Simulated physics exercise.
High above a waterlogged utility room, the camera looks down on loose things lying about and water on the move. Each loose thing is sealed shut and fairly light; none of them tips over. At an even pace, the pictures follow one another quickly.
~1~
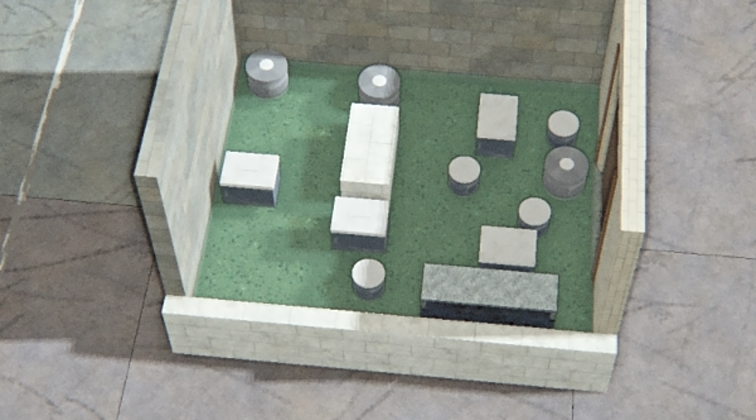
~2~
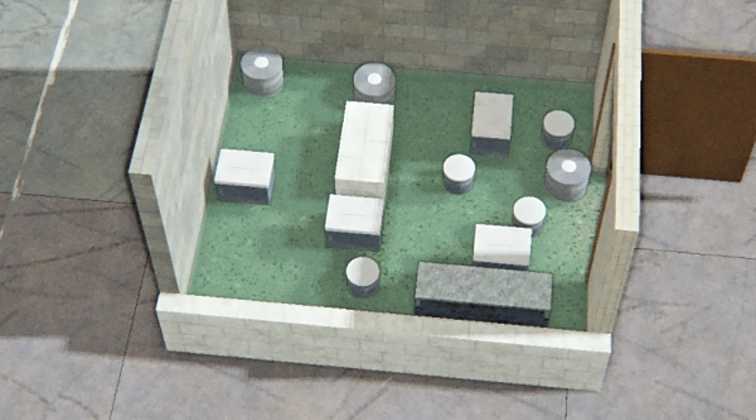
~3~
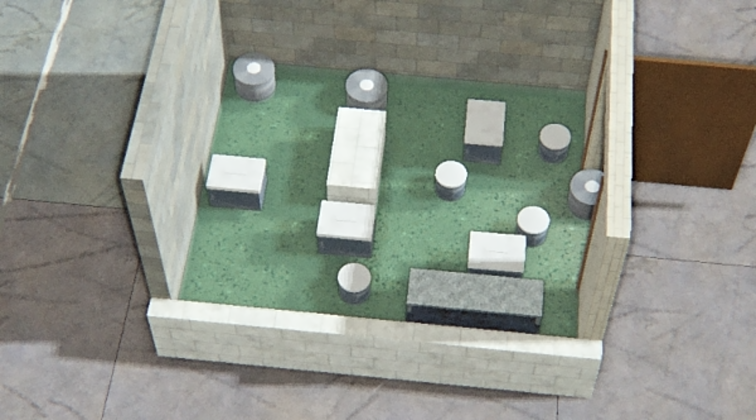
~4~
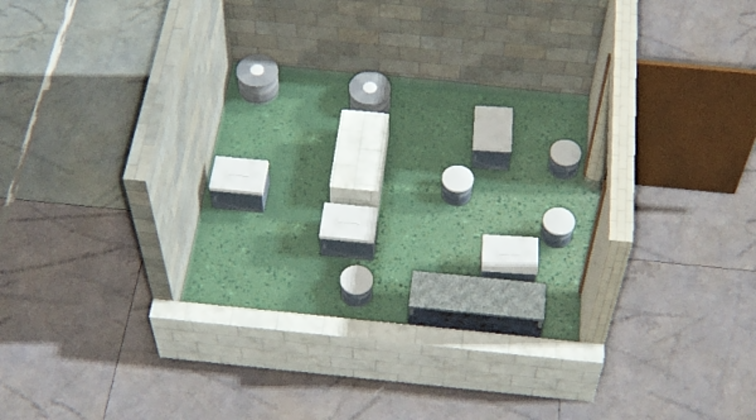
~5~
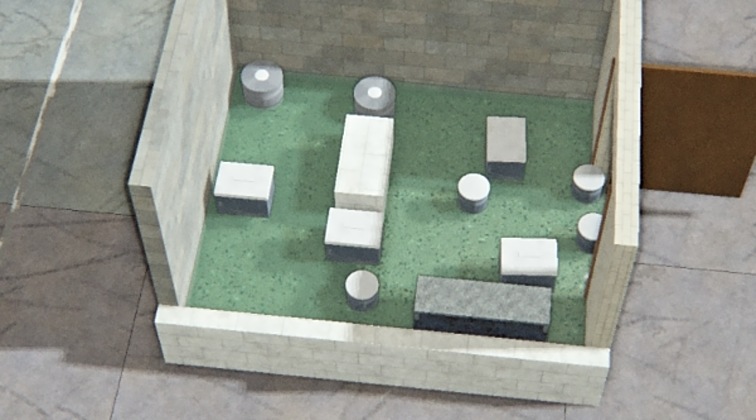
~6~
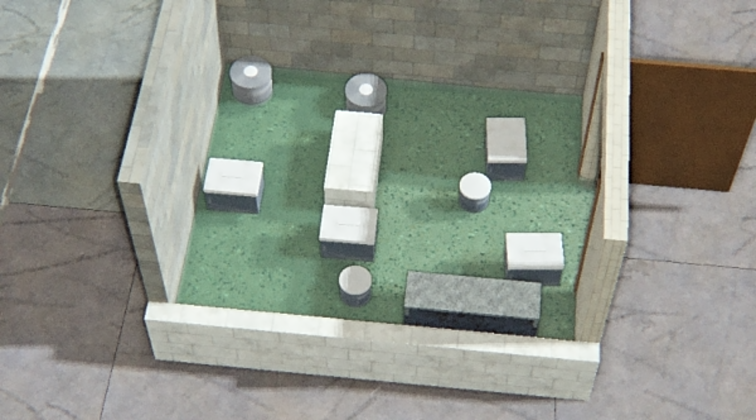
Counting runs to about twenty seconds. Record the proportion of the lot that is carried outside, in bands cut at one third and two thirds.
The outcome is high, two thirds or over.
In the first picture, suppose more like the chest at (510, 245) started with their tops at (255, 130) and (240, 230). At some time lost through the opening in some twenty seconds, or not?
Observed in sequence: Stays put and stays put.
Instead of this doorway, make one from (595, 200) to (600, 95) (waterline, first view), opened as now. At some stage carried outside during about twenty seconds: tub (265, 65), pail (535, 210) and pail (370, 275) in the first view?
In the order given: Retained, flushed out, flushed out.
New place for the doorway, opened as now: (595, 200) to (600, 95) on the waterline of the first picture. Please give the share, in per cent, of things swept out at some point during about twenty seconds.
Roughly 80 in a hundred.
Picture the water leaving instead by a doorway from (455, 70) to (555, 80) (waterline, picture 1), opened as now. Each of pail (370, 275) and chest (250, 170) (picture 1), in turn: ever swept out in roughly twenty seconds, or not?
Outcome by order: Not lost; not lost.
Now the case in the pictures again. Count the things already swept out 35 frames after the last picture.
9.
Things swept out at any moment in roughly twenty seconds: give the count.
9 in all.
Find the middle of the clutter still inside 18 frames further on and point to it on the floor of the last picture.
(355, 166).
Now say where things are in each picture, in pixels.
The first picture shows a chest at (508, 245) floats; a chest at (498, 115) floats; 0 of 11 have shifted.
The second picture shows a chest at (503, 243) floats; a chest at (493, 114), afloat; 1 of 11 have shifted.
The third picture shows a chest at (497, 250) floats, close to its start; a chest at (485, 121), afloat; 3 of 11 have shifted.
The fourth picture shows a chest at (510, 253), afloat, close to its start; a chest at (493, 127), afloat, close to its start; 5 of 11 have shifted.
The fifth picture shows a chest at (529, 255) floats, close to its start; a chest at (507, 138), afloat, close to its start; 6 of 11 have shifted.
The sixth picture shows a chest at (535, 250), afloat, a stride from its start; a chest at (507, 139), afloat, a stride from its start; 7 of 11 have shifted.
A moment on, 4 of 11 are out; 7 afloat.
Next, 8 of 11 are out; 3 afloat.
Later, 9 of 11 are out; 2 afloat.
In the end, 9 of 11 are out; 1 afloat.
